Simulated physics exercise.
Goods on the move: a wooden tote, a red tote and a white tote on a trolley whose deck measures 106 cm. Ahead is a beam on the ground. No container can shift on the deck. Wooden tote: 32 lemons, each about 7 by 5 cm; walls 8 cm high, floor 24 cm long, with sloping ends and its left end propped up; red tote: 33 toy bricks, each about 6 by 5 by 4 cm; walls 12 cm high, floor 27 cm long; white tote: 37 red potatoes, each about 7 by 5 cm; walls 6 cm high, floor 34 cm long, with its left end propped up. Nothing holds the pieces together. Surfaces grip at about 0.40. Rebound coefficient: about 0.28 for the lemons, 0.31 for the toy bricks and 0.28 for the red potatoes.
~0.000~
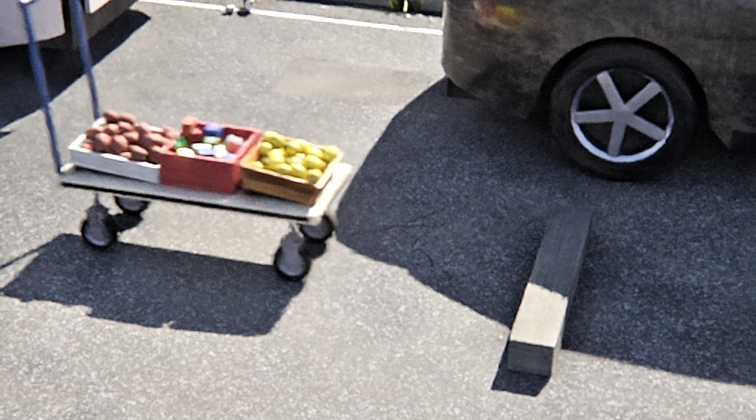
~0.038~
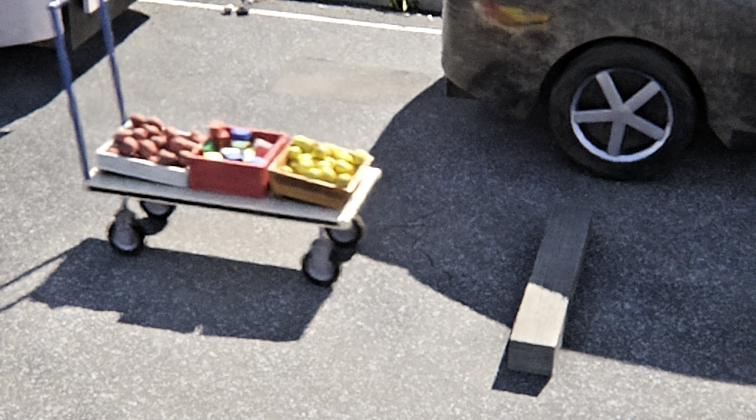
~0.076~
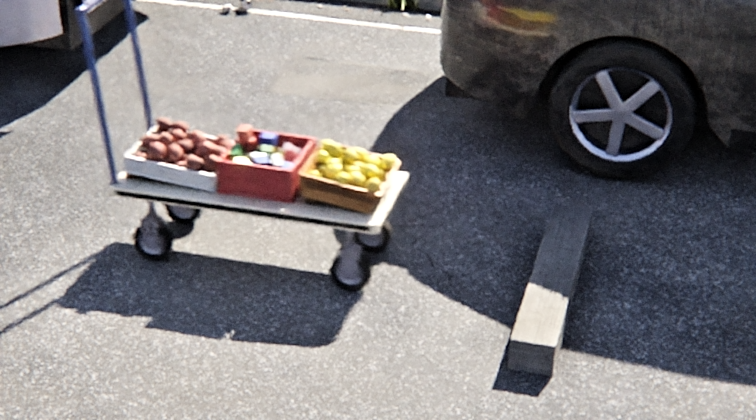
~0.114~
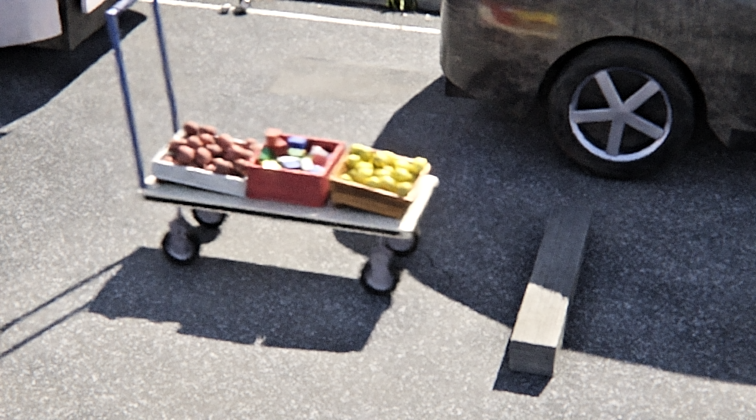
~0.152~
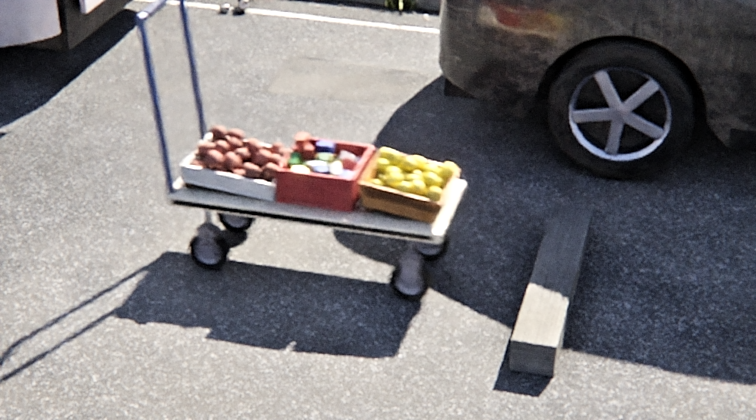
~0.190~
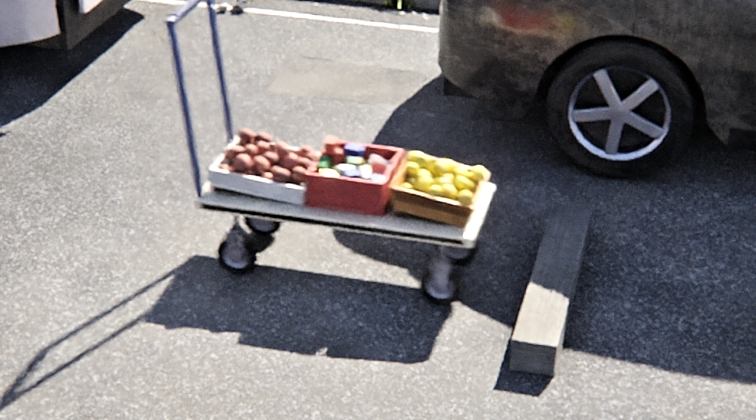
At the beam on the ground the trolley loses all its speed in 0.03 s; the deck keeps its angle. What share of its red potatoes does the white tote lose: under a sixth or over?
It sheds more than a sixth of them.
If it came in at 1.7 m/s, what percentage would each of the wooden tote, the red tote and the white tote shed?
Then wooden tote 20, red tote 0, white tote 10 per cent.
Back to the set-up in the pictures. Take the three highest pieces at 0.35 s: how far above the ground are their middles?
Roughly 54 cm.
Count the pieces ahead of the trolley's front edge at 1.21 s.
Roughly 16.
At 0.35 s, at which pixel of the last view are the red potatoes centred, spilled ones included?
Around (355, 170).
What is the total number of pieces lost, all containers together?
Roughly 30 in all.
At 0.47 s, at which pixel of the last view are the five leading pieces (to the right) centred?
At about (620, 189).
After 0.25 s, impact.
After 0.35 s, wooden tote 28 in, 4 out, red tote 33 in, 0 out and white tote 35 in, 2 out.
After 0.47 s, wooden tote 20 in, 12 out, red tote 30 in, 3 out and white tote 28 in, 9 out.
After 0.70 s, wooden tote 20 in, 12 out, red tote 26 in, 7 out and white tote 25 in, 12 out.
Outcome (at 1.21 s), wooden tote 20 in, 12 out, red tote 26 in, 7 out and white tote 25 in, 12 out. Asked share, 12 of 37, 32 per cent.
